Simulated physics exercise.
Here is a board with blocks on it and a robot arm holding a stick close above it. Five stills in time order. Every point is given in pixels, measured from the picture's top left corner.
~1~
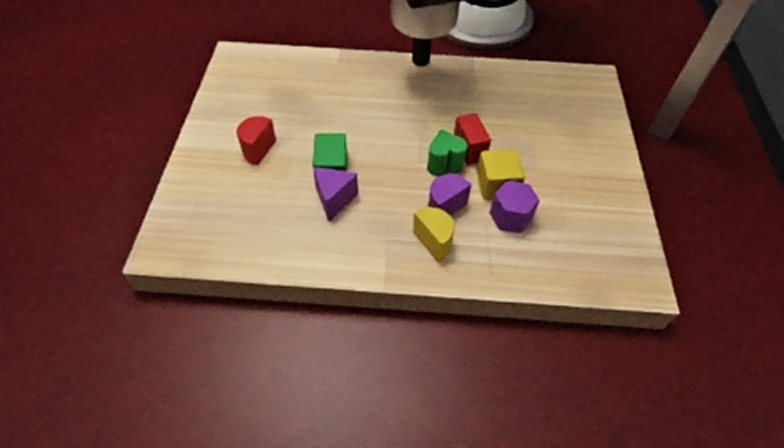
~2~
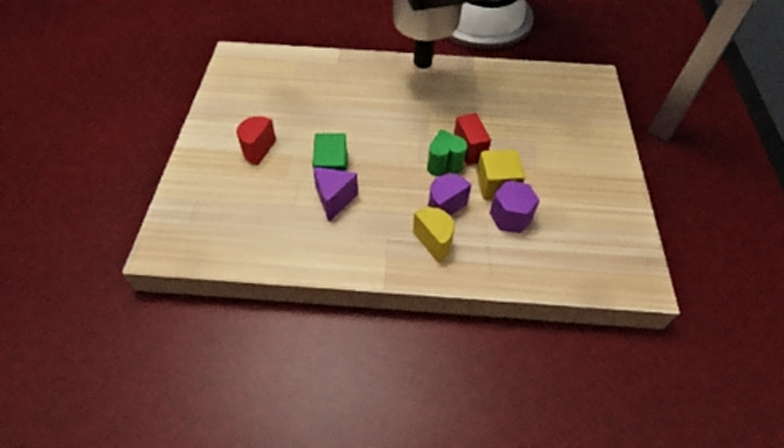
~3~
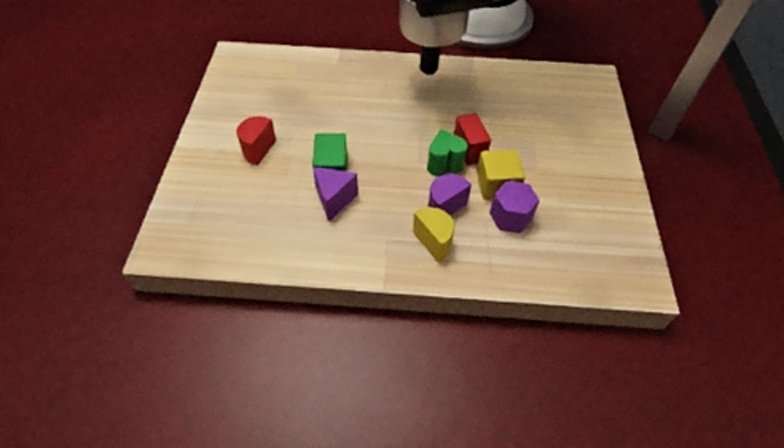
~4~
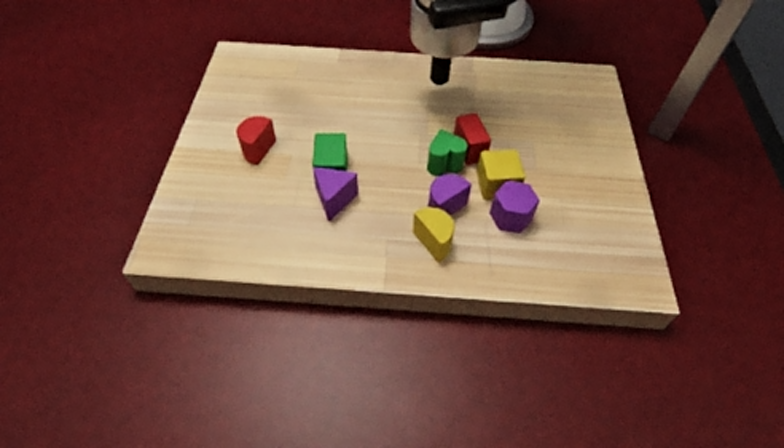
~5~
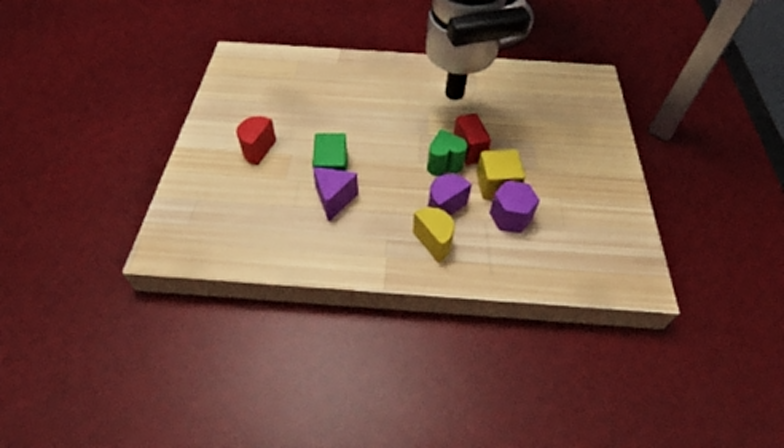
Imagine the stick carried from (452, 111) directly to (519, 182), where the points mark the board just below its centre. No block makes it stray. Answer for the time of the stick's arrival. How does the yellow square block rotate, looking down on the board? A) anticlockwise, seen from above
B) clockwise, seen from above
A.
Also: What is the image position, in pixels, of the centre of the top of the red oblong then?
It should be at (481, 154) by then.
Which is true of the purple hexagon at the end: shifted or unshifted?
That block slides.
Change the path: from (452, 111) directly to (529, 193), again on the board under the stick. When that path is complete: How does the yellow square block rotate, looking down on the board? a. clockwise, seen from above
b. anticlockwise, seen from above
It's b.
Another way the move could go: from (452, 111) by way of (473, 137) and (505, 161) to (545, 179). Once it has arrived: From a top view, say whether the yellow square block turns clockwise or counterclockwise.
From overhead, the rotation is counterclockwise.
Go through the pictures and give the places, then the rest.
The first picture shows tip of the stick (421, 62), middles of tops, green heart (447, 143), red oblong (474, 128), yellow square block (503, 164), purple hexagon (518, 196).
The second picture shows stick (423, 64), nothing pushed.
The third picture shows stick (429, 70), nothing pushed.
The fourth picture shows stick (439, 80), nothing pushed.
The fifth picture shows stick (455, 95), green heart (447, 143), red oblong (474, 128), yellow square block (503, 164), purple hexagon (518, 196).
On the path given first. One third of the way, stick (476, 118); red oblong (476, 134).
Two thirds of the way, stick (499, 141); green heart (444, 145), turned 15° clockwise; red oblong (482, 153), turned 65° clockwise; yellow square block (502, 173), turned 35° anticlockwise; purple hexagon (524, 203).
At the end, stick (524, 167); green heart (444, 145), turned 15° clockwise; red oblong (481, 154), turned 70° clockwise; yellow square block (503, 174), turned 35° anticlockwise; purple hexagon (524, 204).
